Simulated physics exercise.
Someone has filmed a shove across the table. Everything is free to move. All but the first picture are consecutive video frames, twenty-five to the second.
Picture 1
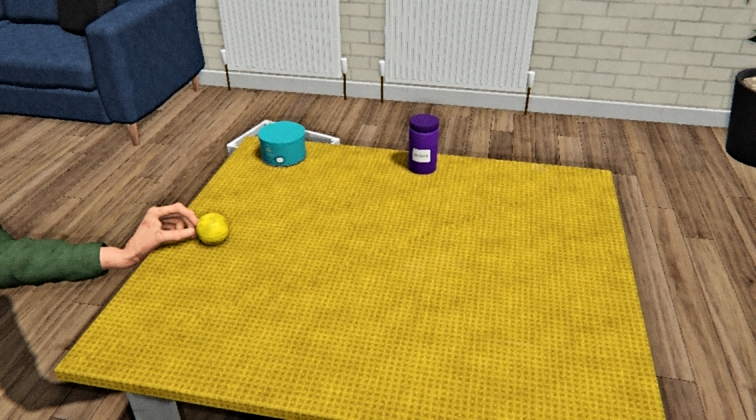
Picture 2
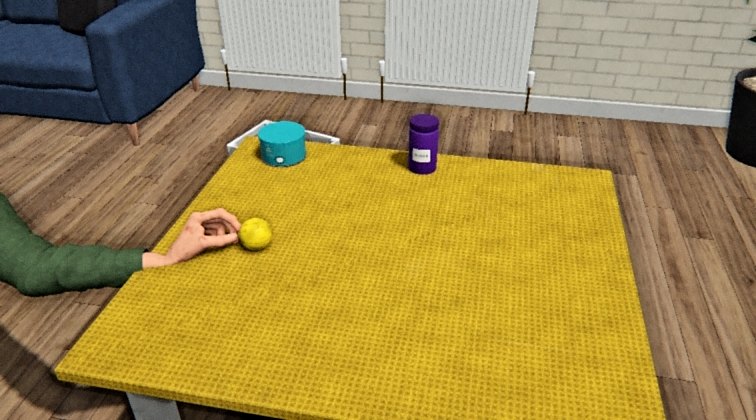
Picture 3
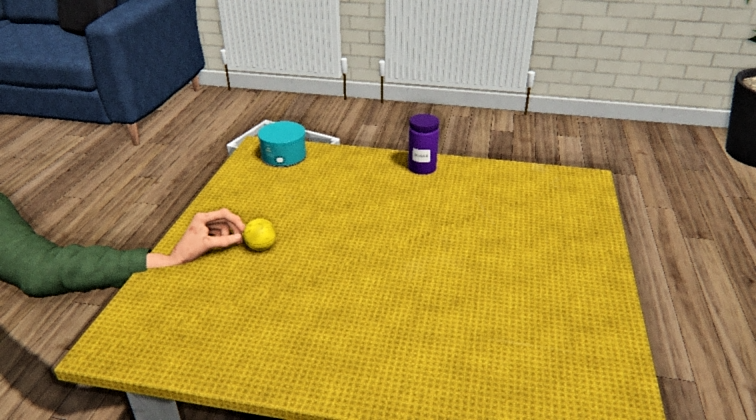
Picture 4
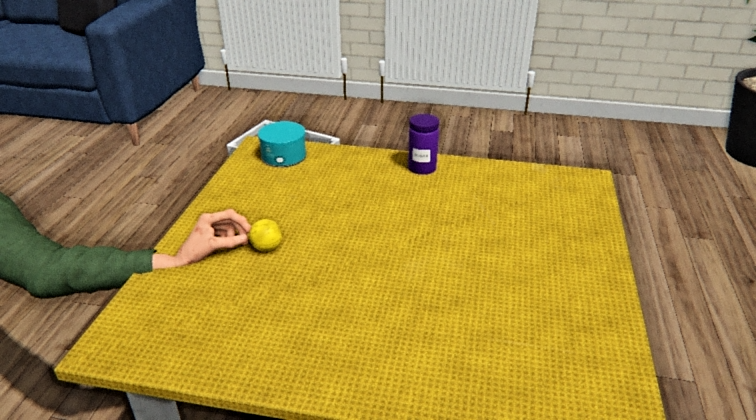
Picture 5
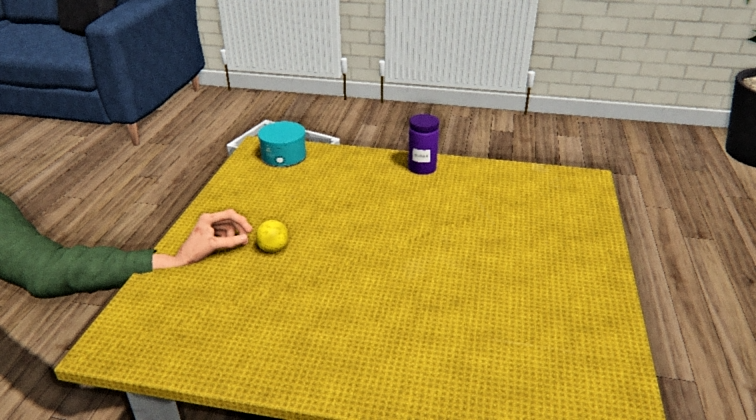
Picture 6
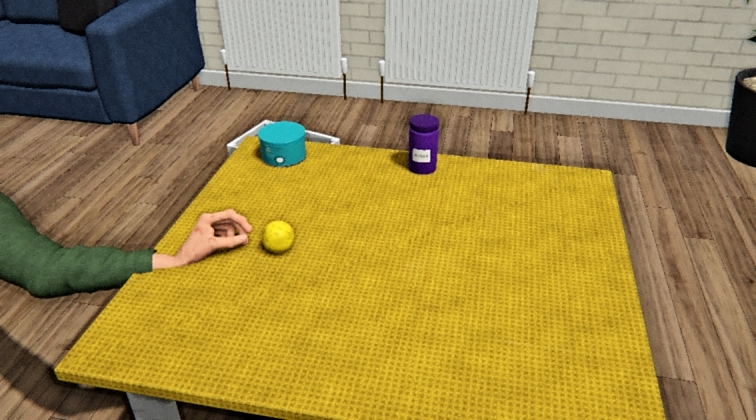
On a yellow-topped table, a hand pushes a yellow ball right and releases it.
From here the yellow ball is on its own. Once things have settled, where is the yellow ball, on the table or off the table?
The yellow ball stays on the table.
Then, 0.10 s later than the last frame, yellow ball moved about its own width near (291, 239).
Then, 0.20 s later than the last frame, yellow ball moved about its own width near (302, 240).
Then, 0.30 s later than the last frame, yellow ball moved about its own width near (309, 241).
Then, 0.40 s later than the last frame, yellow ball moved about its own width near (314, 241).
When it is over, moved from the start, yellow ball. End places, in pixels of the last picture, yellow ball near (316, 242).
